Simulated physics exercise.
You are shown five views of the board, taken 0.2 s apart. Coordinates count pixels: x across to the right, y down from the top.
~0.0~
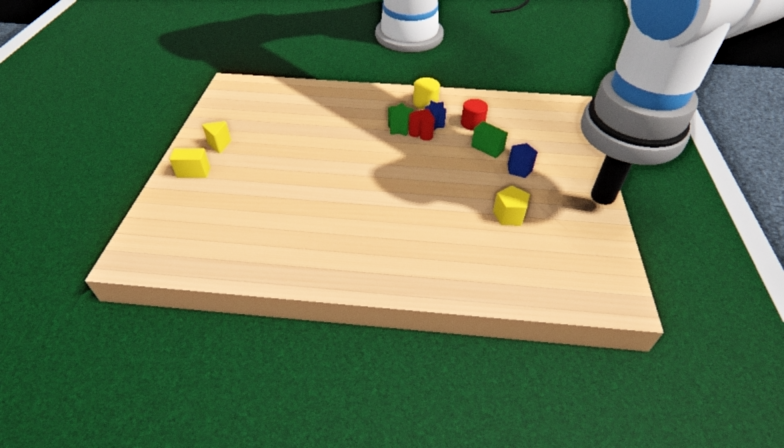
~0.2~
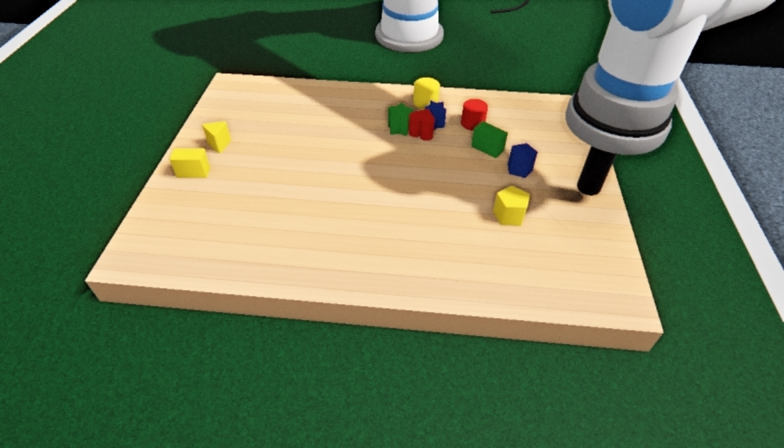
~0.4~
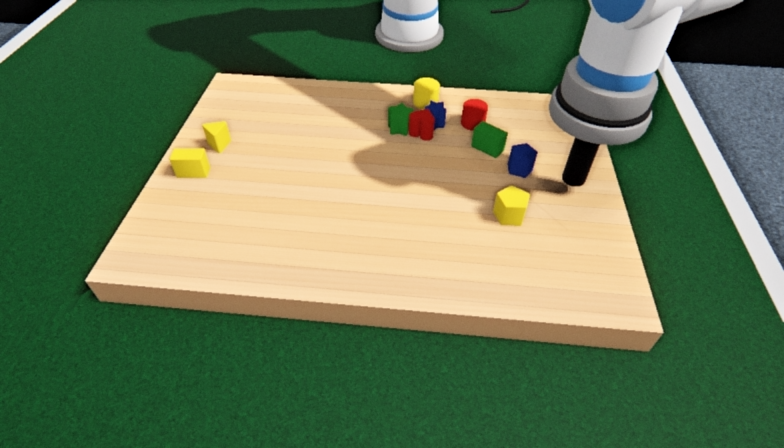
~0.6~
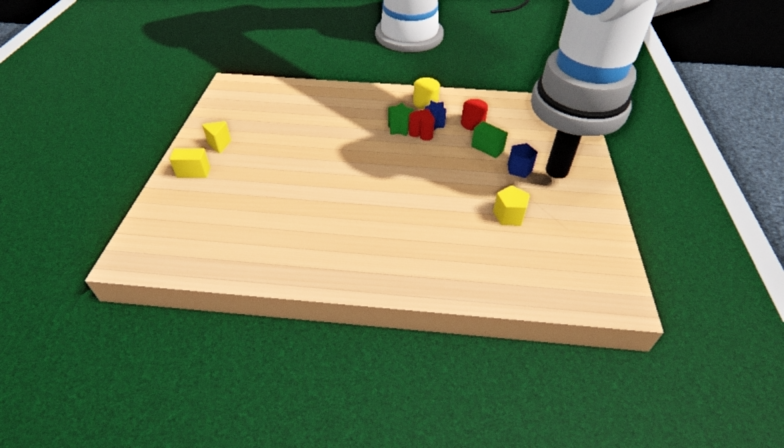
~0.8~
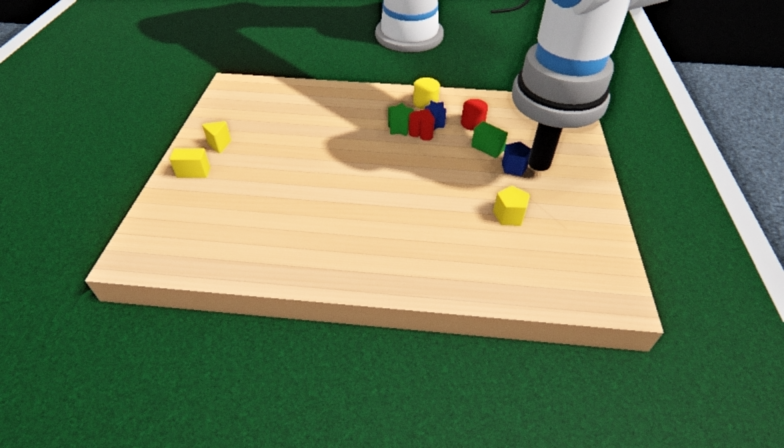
We see a robotic arm with a black tool move left and slightly away across a wooden board of coloured blocks, reaching a dark blue block at the right and nudging it slightly left while the other blocks stay still.
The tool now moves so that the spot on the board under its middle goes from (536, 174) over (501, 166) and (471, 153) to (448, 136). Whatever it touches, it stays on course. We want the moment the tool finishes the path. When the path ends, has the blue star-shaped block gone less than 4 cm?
I'd say yes.
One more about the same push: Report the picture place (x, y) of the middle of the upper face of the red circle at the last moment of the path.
Around (479, 95).
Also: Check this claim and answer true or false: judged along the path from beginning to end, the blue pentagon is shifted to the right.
My answer: False.
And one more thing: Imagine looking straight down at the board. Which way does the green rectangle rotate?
It spins with the clock.
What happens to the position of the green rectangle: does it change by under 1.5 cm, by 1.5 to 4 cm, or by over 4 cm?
I'd go with over 4 cm for this block.
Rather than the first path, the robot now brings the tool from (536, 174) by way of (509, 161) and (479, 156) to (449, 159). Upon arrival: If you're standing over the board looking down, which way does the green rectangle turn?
It is turned clockwise.
What follows on the original path. One third of the way, tool at (502, 157); green rectangle at (480, 125), turned 55° clockwise; blue pentagon at (482, 143), turned 15° anticlockwise.
Two thirds of the way, tool at (471, 143); red circle at (476, 102); green rectangle at (469, 117), turned 75° clockwise; blue pentagon at (450, 135), turned 55° anticlockwise.
At the end, tool at (449, 127); blue star-shaped block at (433, 102), turned 35° anticlockwise; red circle at (479, 95); green rectangle at (458, 104), turned 115° clockwise; blue pentagon at (444, 134), turned 70° anticlockwise.
